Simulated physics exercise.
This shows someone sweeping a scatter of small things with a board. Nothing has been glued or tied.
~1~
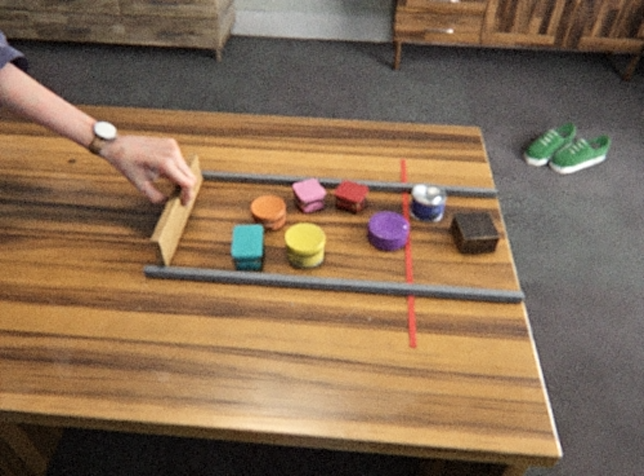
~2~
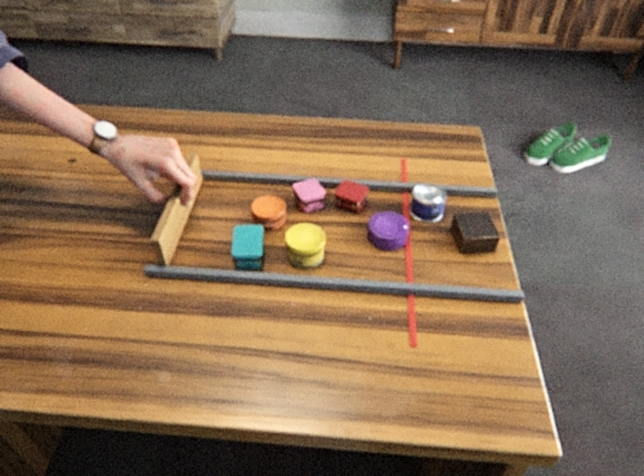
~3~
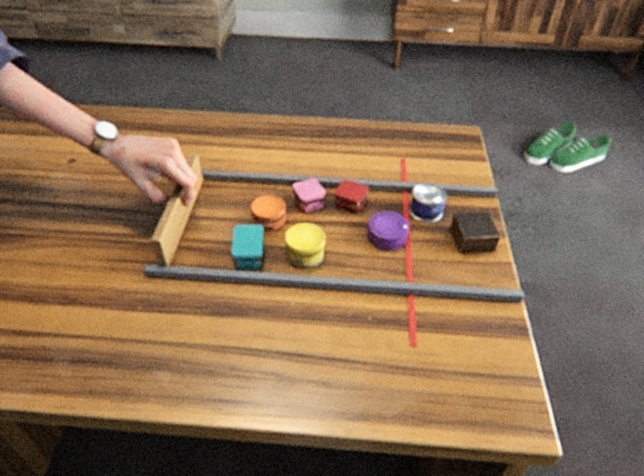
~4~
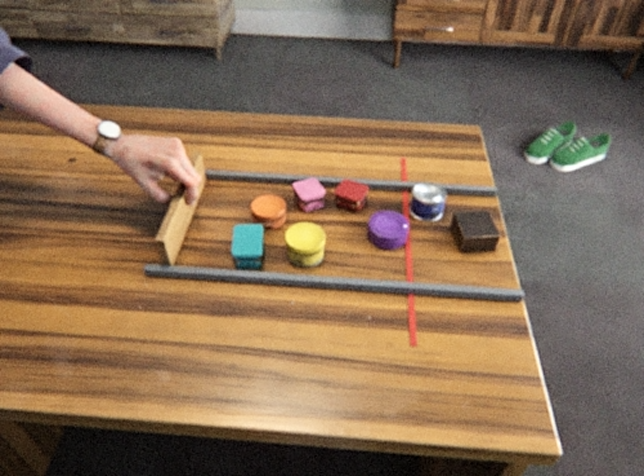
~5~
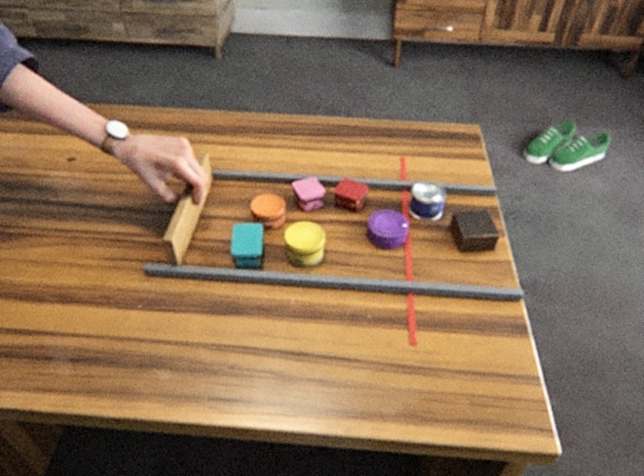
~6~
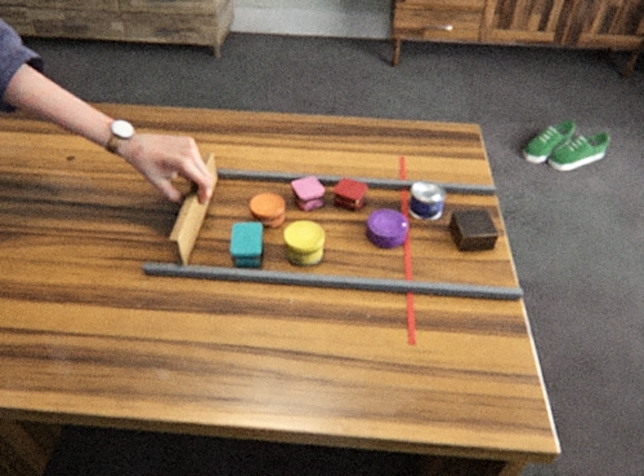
On a striped wooden table, a hand wearing a watch held an upright board between two gray rails and slid it slightly right toward a scatter of colorful little containers and blocks, which stayed still.
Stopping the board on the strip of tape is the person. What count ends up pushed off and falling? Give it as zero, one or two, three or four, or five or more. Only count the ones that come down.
Gone: Not a single one.
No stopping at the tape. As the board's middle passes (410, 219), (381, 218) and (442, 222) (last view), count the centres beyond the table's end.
Past the end: 0, 0 and 2.
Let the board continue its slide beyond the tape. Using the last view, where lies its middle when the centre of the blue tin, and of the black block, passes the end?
I'd put it close to (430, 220), and close to (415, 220) for the other one.
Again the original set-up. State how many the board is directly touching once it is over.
I count 3 of them.
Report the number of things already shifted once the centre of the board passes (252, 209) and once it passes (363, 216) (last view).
Respectively 2 and 7.
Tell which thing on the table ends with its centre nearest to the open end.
The black block winds up nearest.
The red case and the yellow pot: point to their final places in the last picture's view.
Near (445, 199) and (458, 259).
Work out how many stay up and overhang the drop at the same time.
Counting them gives 1.
A little later, none off yet; black block at rest near (473, 230); blue tin at rest near (426, 200); purple lid at rest near (387, 229).
Next, none off yet; black block at rest near (473, 230); blue tin at rest near (426, 200); purple lid shifted a little near (397, 228).
When it is over, the number that fall off is zero.
